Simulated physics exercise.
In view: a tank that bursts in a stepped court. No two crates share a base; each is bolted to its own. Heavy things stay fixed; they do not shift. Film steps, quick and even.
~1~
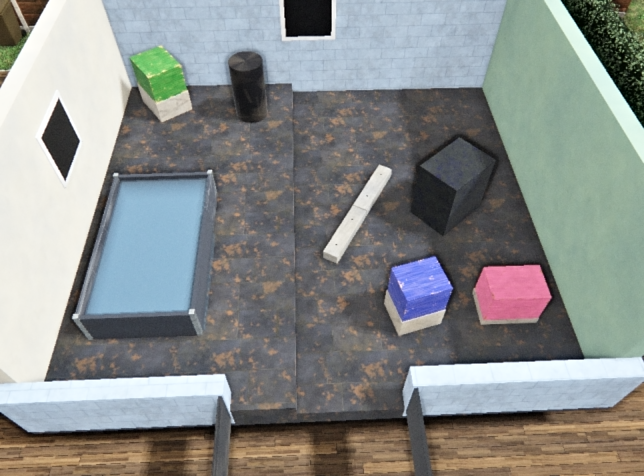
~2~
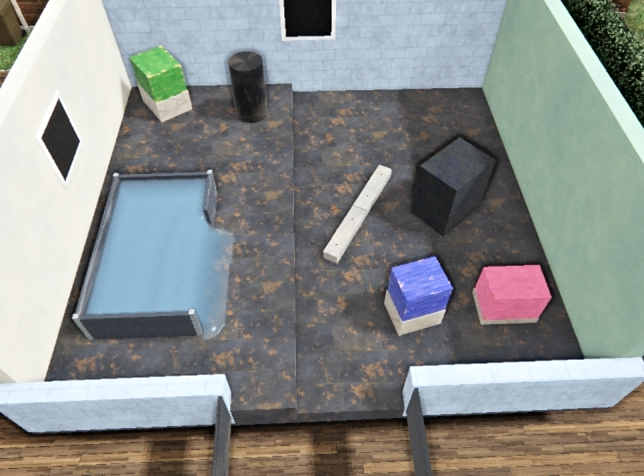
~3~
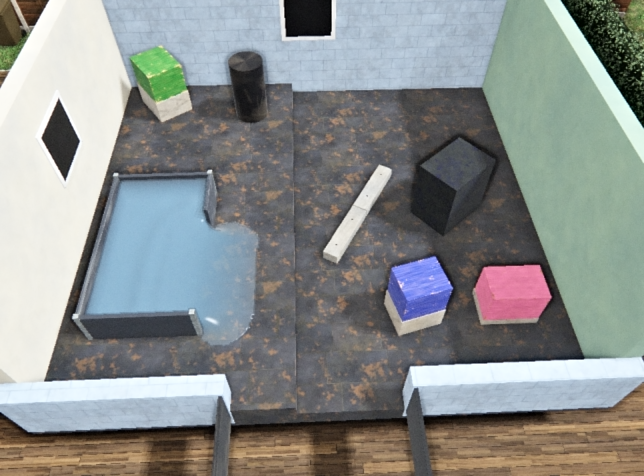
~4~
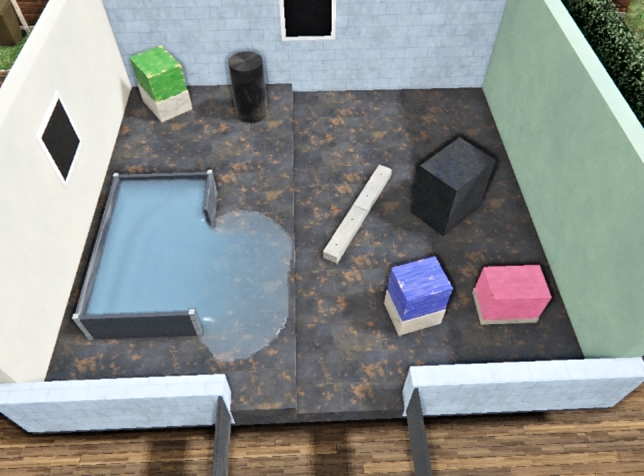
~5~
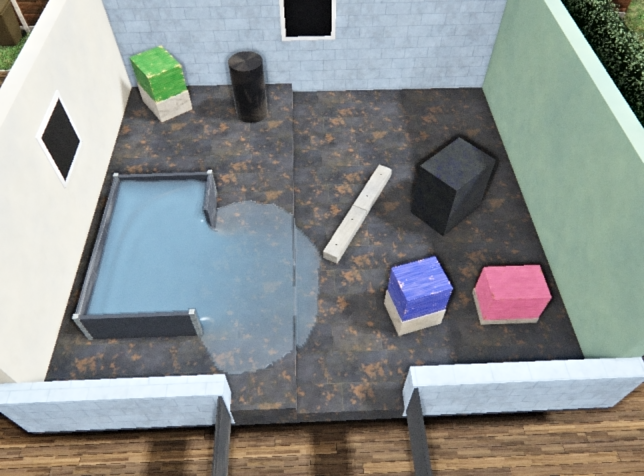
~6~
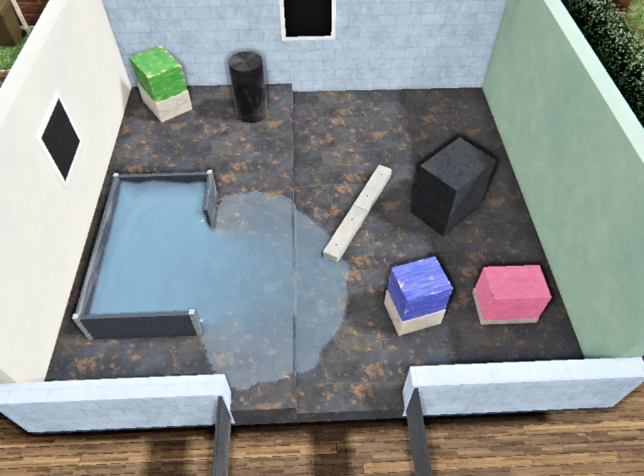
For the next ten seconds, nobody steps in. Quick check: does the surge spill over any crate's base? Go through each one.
The green crate is protected; the blue crate is protected; the pink crate is exposed.
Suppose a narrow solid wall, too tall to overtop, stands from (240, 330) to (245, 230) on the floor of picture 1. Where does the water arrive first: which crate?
That would be the green crate.
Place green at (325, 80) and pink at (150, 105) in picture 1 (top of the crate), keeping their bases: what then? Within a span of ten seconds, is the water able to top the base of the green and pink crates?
I'd bet the green one stays clear and the pink one stays clear.
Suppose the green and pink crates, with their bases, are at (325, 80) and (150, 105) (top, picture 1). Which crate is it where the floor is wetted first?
The one in blue.
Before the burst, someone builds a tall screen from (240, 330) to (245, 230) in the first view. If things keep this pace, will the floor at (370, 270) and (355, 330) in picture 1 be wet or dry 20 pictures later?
Untouched, untouched.
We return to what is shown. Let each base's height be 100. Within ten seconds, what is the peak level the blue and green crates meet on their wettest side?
In order: 60% and 0%.
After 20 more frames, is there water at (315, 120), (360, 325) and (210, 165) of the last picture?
Taking the three spots one by one, I'd call them drenched, drenched and clear.
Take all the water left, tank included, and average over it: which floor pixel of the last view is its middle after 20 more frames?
Around pixel (329, 270) of the last picture.
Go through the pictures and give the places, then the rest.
The first frame shows the open tank at (152, 241) is whole and still.
In the second frame, water pours out at (202, 272) and has run to (214, 332).
In the third frame, water pours out at (203, 273) and has run to (227, 340).
In the fourth frame, water pours out at (203, 274) and has run to (277, 231).
In the fifth frame, the front is at (312, 252), out from the gap at (203, 274).
In the sixth frame, water pours out at (203, 274) and has run to (344, 267).
A moment on, water covers 25 % of the floor; the green crate not reached, the blue crate water round its plinth, the pink crate water round its plinth.
Next, water covers 35 % of the floor; the green crate not reached, the blue crate water round its plinth, the pink crate water round its plinth.
Then, water covers 50 % of the floor; the green crate not reached, the blue crate water round its plinth, the pink crate water round its plinth.
Later, water covers 60 % of the floor; the green crate not reached, the blue crate water round its plinth, the pink crate water round its plinth.
In the end, water covers 65 % of the floor; the green crate stayed above the water, the blue crate stayed above the water, the pink crate was topped.
